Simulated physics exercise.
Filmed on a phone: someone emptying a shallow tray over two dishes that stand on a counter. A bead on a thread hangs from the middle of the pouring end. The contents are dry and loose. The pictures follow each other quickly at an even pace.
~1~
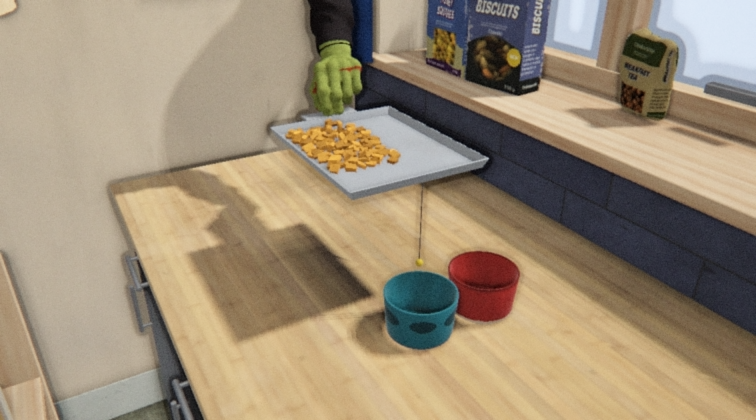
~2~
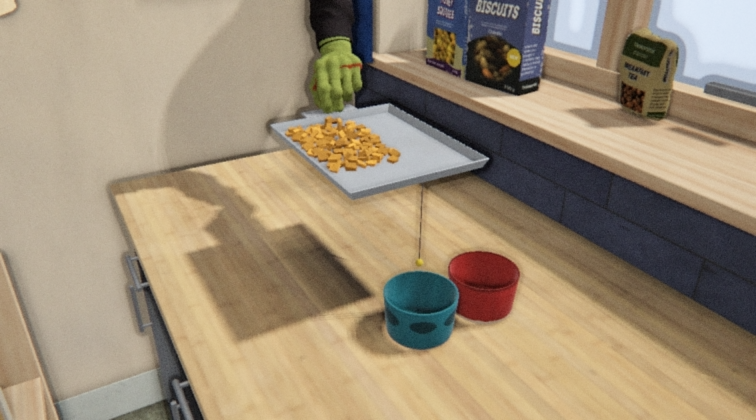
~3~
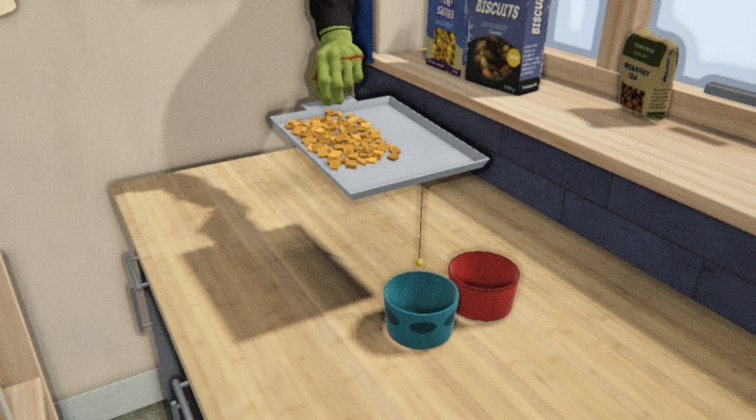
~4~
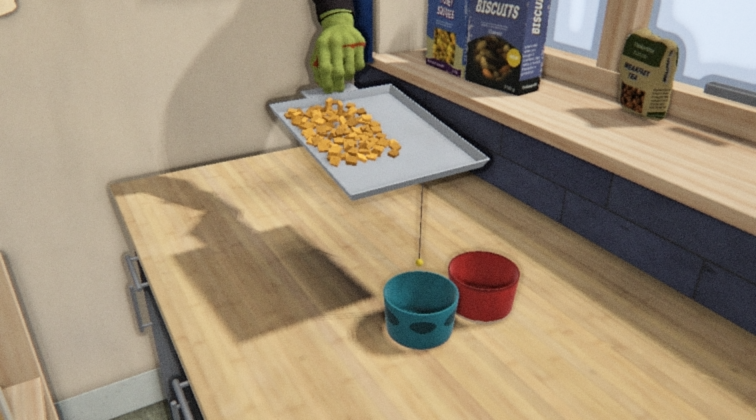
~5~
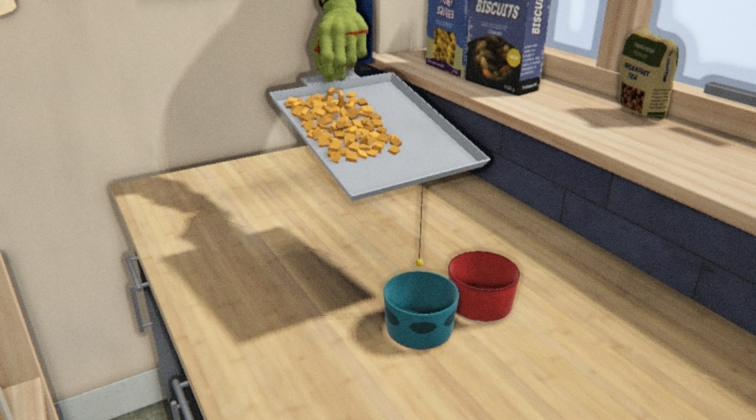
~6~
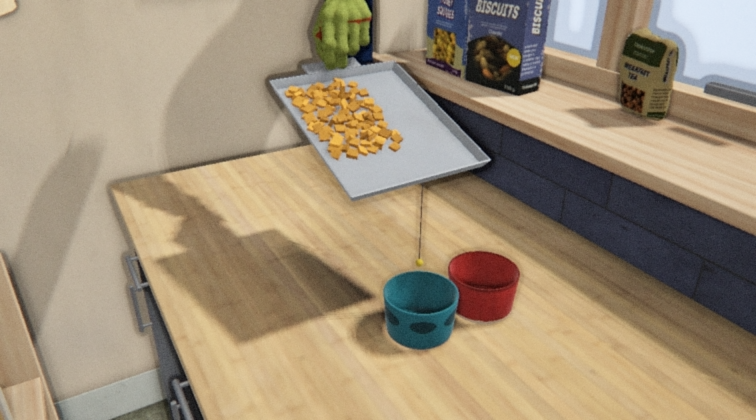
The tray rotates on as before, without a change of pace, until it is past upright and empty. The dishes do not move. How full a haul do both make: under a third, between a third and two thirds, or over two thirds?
In the dishes lies from one third to two thirds of it.
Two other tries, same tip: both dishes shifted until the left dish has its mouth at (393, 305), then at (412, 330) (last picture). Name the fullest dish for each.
In turn: The left-hand dish; the dish on the left.
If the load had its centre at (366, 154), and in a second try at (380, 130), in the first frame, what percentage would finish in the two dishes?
Near 60 % and 50 %.
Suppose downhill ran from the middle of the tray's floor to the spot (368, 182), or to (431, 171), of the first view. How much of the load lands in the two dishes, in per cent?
In turn 10 and 70 in a hundred.
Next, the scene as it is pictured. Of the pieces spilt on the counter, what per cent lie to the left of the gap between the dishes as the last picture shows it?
It comes to 70 per cent or so.
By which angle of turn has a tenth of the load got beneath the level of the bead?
Roughly 70°.
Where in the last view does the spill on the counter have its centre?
Close to (401, 375).
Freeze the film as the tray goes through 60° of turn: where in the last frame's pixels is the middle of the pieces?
Roughly at (390, 171).
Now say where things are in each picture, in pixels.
In the first frame, corners of the pouring end at (352, 190) and (483, 158), level; middle of the load at (342, 143), small crackers; left dish at (441, 327); right dish at (505, 302); bead on its thread at (419, 263).
In the second frame, corners of the pouring end at (352, 190) and (483, 158), level; middle of the load at (342, 141).
In the third frame, corners of the pouring end at (353, 191) and (483, 158), tipped barely, level across its low end; middle of the load at (342, 136).
In the fourth frame, corners of the pouring end at (353, 191) and (484, 158), tipped a little, level across its low end; middle of the load at (342, 129).
In the fifth frame, corners of the pouring end at (353, 192) and (484, 158), tipped a little, level across its low end; middle of the load at (343, 121).
In the sixth frame, corners of the pouring end at (354, 193) and (485, 158), tipped clearly, level across its low end; middle of the load at (344, 113); left dish at (441, 327); right dish at (505, 302).
Soon, tray tipped steeply; most on the tray; a small part in the air.
A while on, tray tipped right over; about a quarter on the tray; about a third in the left dish; a stray few in the right dish; about half outside both; a stray few in the air.
Towards the end, tray tipped past a quarter turn; about a third in the left dish; a small part in the right dish; about half outside both.
Finally, tray tipped past a quarter turn; about a third in the left dish; a small part in the right dish; about half outside both.
